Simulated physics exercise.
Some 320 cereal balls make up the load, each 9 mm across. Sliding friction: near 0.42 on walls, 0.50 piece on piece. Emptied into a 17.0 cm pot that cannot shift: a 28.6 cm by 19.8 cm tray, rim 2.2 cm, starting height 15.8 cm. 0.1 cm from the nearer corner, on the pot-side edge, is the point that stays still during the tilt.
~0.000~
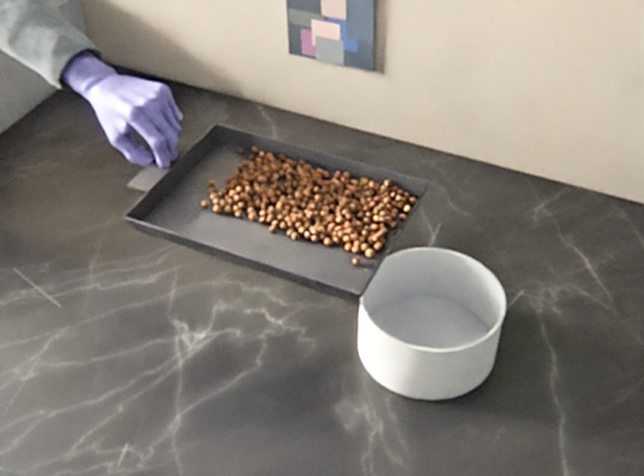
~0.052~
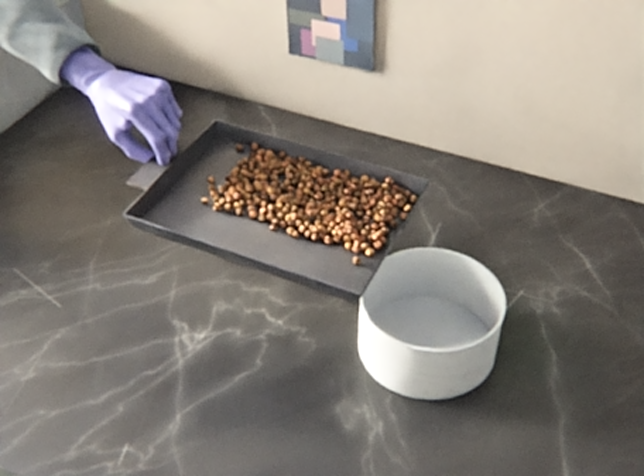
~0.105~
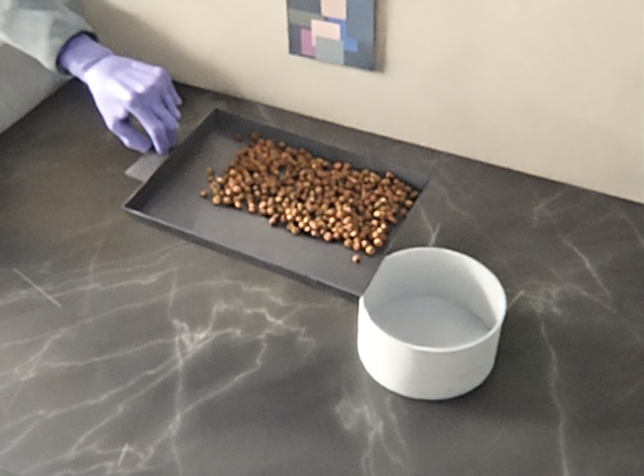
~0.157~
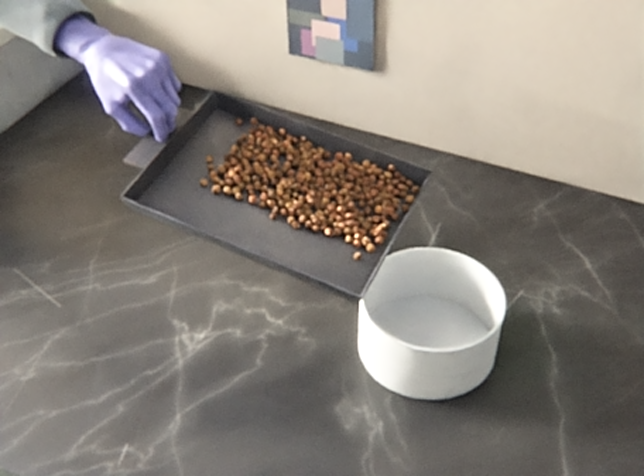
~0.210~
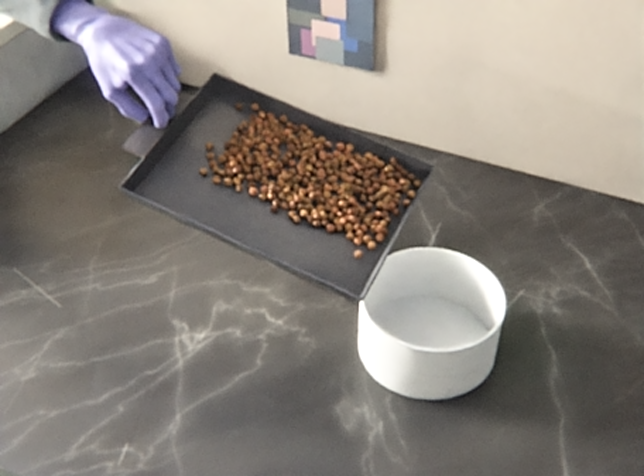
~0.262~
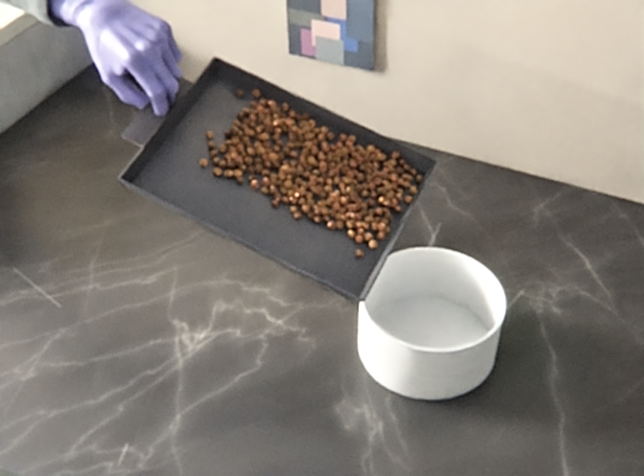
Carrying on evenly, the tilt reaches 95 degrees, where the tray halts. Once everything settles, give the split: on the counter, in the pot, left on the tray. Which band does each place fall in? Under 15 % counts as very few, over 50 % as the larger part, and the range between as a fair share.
Counter: The larger part. Pot: Very few. Left on the tray: Very few.
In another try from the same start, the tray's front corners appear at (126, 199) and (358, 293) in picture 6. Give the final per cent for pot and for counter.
Per cent by place - pot 0, counter 100.
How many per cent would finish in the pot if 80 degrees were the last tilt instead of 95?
Estimated share: About 0 %.
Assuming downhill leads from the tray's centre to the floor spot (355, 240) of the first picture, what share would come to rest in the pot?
Something like 70 in a hundred.
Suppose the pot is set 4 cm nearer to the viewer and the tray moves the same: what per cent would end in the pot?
My estimate: Some 5 per cent.
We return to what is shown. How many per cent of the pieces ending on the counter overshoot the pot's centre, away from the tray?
70 per cent.
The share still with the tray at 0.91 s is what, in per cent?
70 %, give or take.
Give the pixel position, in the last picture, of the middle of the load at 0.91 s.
The load's centre is near (376, 281) at that time.
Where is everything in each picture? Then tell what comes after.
Tray tilt 0 degrees, front corners at (131, 215) and (358, 288); middle of the pieces at (312, 197); pot at (432, 296), in the first frame.
Tray tilt 1 degrees, front corners at (131, 212) and (358, 288); middle of the pieces at (312, 195), in the second frame.
Tray tilt 4 degrees, front corners at (130, 205) and (358, 289), lowest corner right front; middle of the pieces at (312, 189), in the third frame.
Tray tilt 9 degrees, front corners at (129, 195) and (359, 290), lowest corner right front; middle of the pieces at (313, 180), in the fourth frame.
Tray tilt 14 degrees, front corners at (127, 185) and (360, 292), lowest corner right front; middle of the pieces at (314, 172), in the fifth frame.
Tray tilt 19 degrees, front corners at (127, 177) and (361, 293), lowest corner right front; middle of the pieces at (316, 173); pot at (432, 296). Its pace works out near 95 degrees a second, in the sixth frame.
After 0.65 s, tilt 55 degrees; the tray holds 100 %, the pot 0 %.
After 0.91 s, tilt 80 degrees; the tray holds 70 %, the pot 0 %.
Then, at 1.28 s, tilt 95 degrees; the tray holds 5 %, the pot 0 %.
By 2.0 s all is still; counter 100 %, pot 0 %, tray 0 %.
